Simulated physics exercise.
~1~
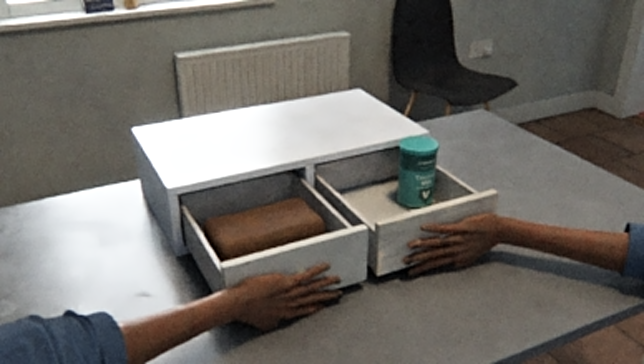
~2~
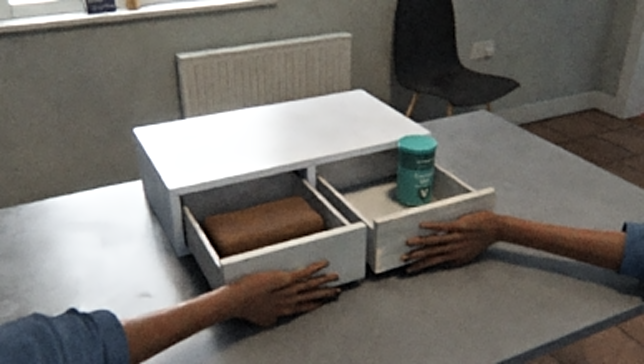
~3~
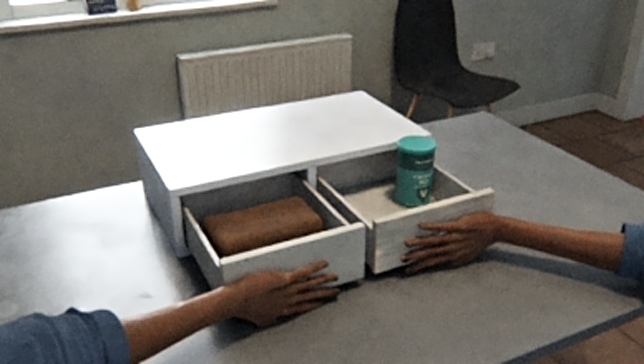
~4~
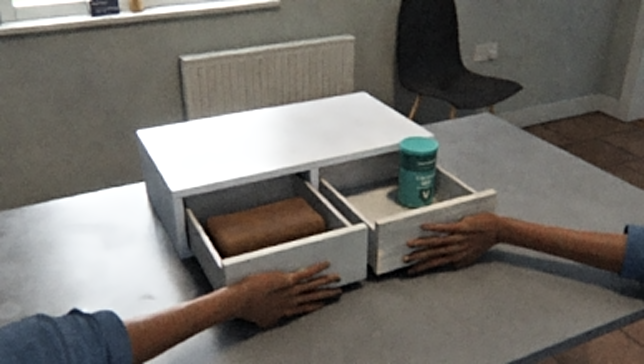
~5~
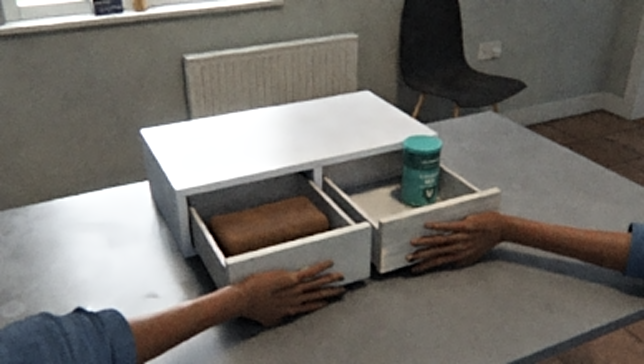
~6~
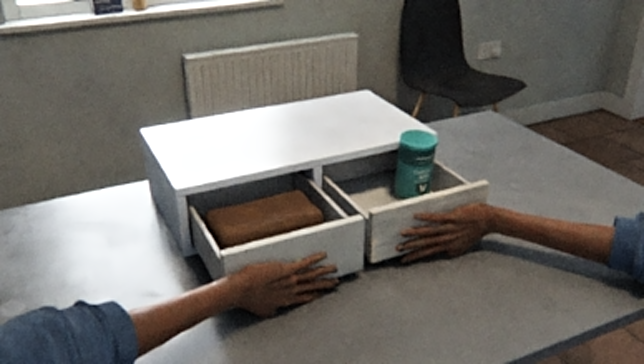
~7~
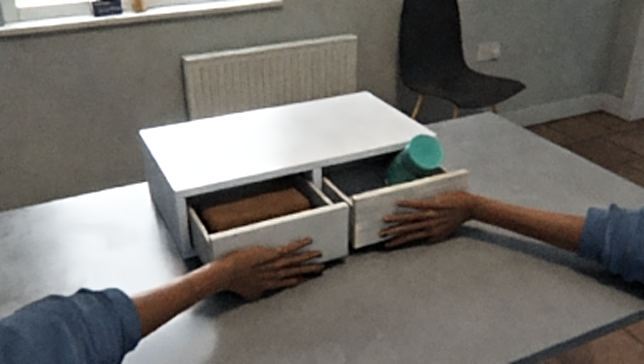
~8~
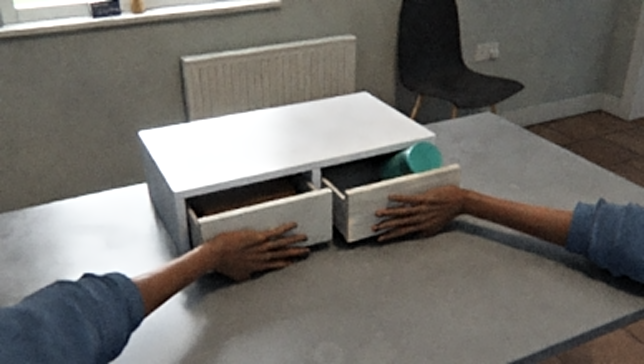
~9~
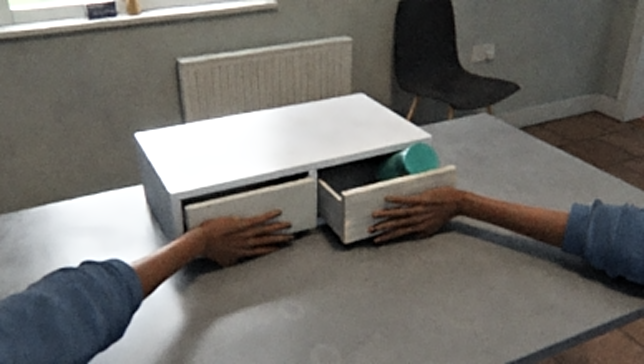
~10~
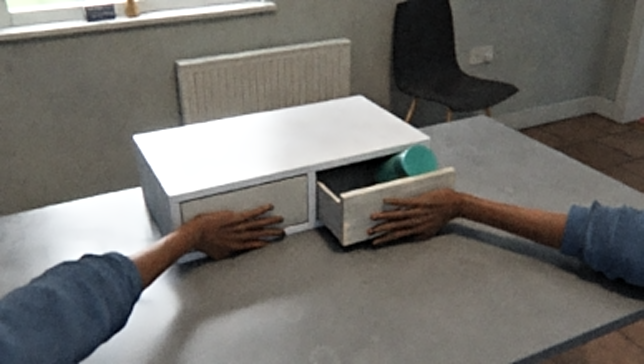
Two open drawers of a small white chest, one holding a brown loaf-like block and the other an upright turquoise tin, are pushed inward by two hands; the tin tips over, and the left drawer closes flush while the right stays ajar.
